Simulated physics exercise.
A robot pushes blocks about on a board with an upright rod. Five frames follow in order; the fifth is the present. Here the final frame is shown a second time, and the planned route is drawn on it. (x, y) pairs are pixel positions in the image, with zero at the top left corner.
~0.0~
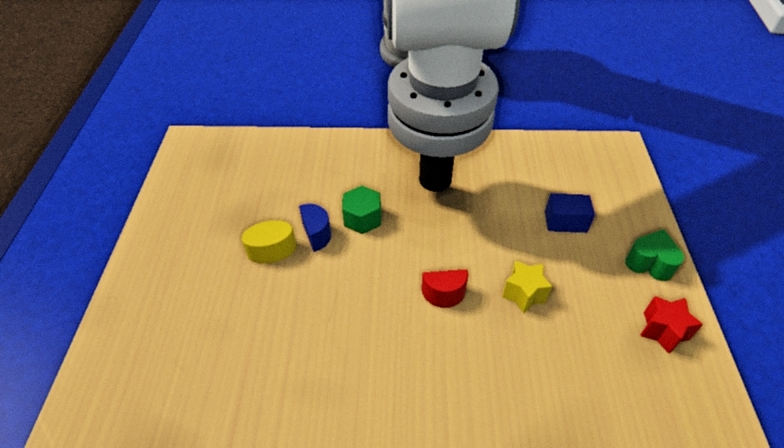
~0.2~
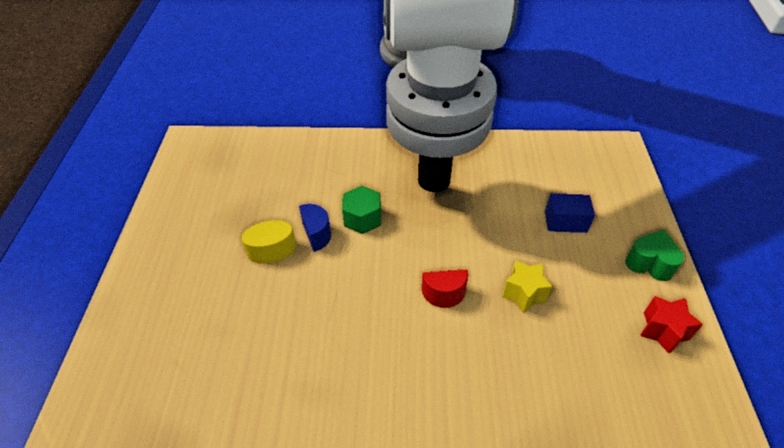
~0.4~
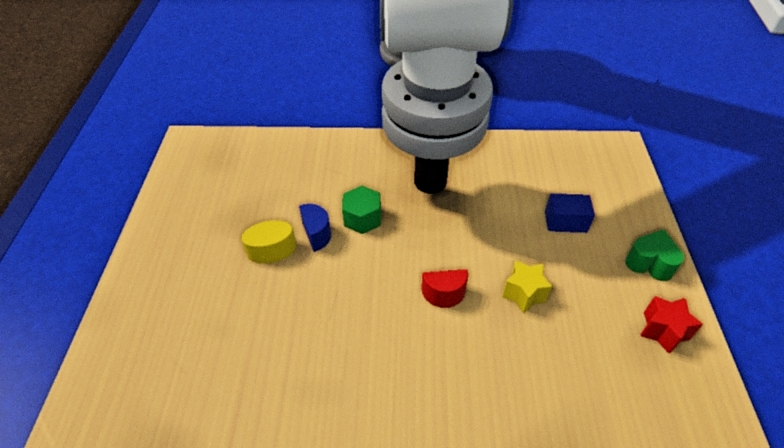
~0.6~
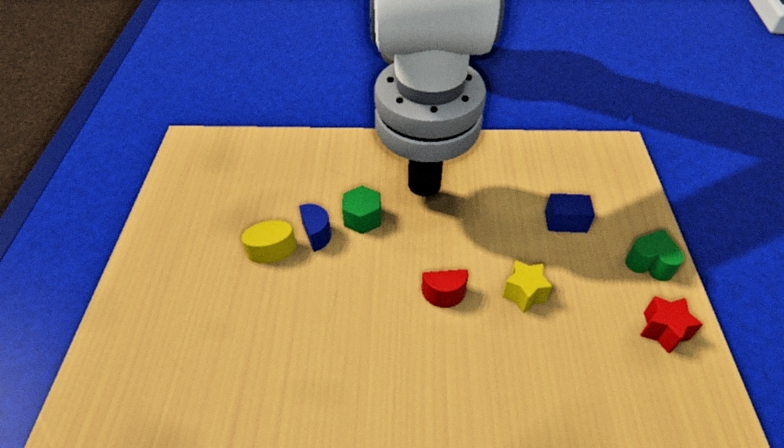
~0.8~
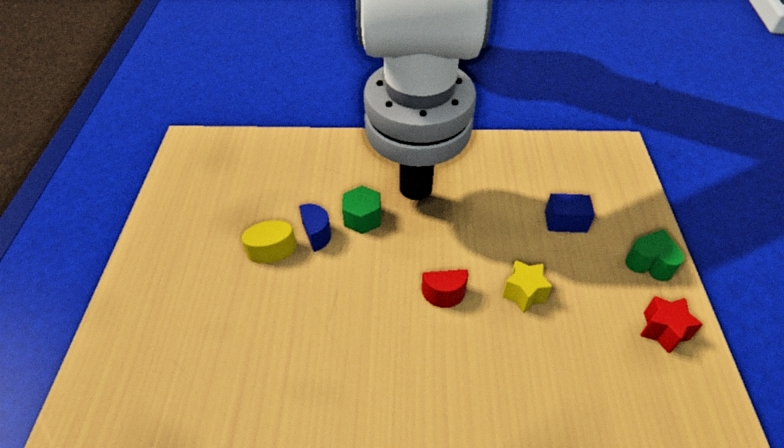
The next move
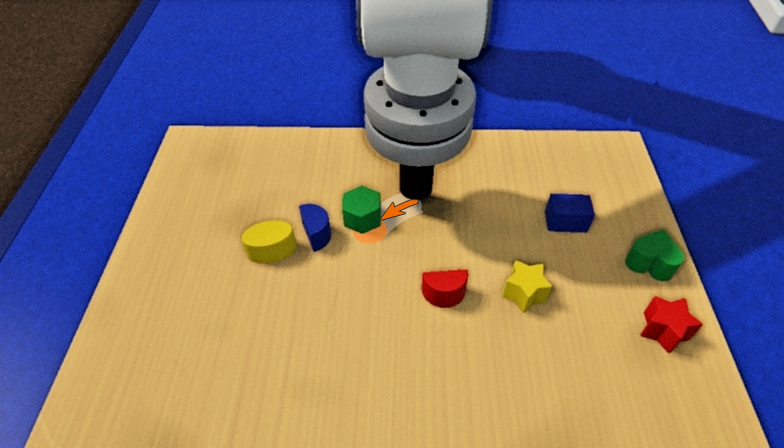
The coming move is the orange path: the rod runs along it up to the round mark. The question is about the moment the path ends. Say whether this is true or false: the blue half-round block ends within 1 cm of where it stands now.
That claim is false.
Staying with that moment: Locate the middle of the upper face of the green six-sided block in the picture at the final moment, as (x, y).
At the end it should sit near (329, 212).
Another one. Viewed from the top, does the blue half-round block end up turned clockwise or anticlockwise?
If we look at it from overhead, the blue half-round block pivots counter-clockwise.
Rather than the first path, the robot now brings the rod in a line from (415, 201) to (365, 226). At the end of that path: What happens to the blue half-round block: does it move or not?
It will end up elsewhere.
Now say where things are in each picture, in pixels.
In the first picture, tip of the rod (435, 181), middles of tops, yellow oval block (267, 232), blue half-round block (314, 216), green six-sided block (361, 200).
In the second picture, rod (434, 181), nothing pushed.
In the third picture, rod (431, 183), nothing pushed.
In the fourth picture, rod (424, 185), nothing pushed.
In the fifth picture, rod (416, 189), yellow oval block (267, 232), blue half-round block (314, 216), green six-sided block (361, 200).
The line goes from (415, 201) over (390, 213) to (370, 230).
On the path given first. Halfway along, rod (390, 200); green six-sided block (353, 204).
At the end, rod (369, 218); yellow oval block (263, 234); blue half-round block (294, 219), turned 25° anticlockwise; green six-sided block (329, 212), turned 35° clockwise.
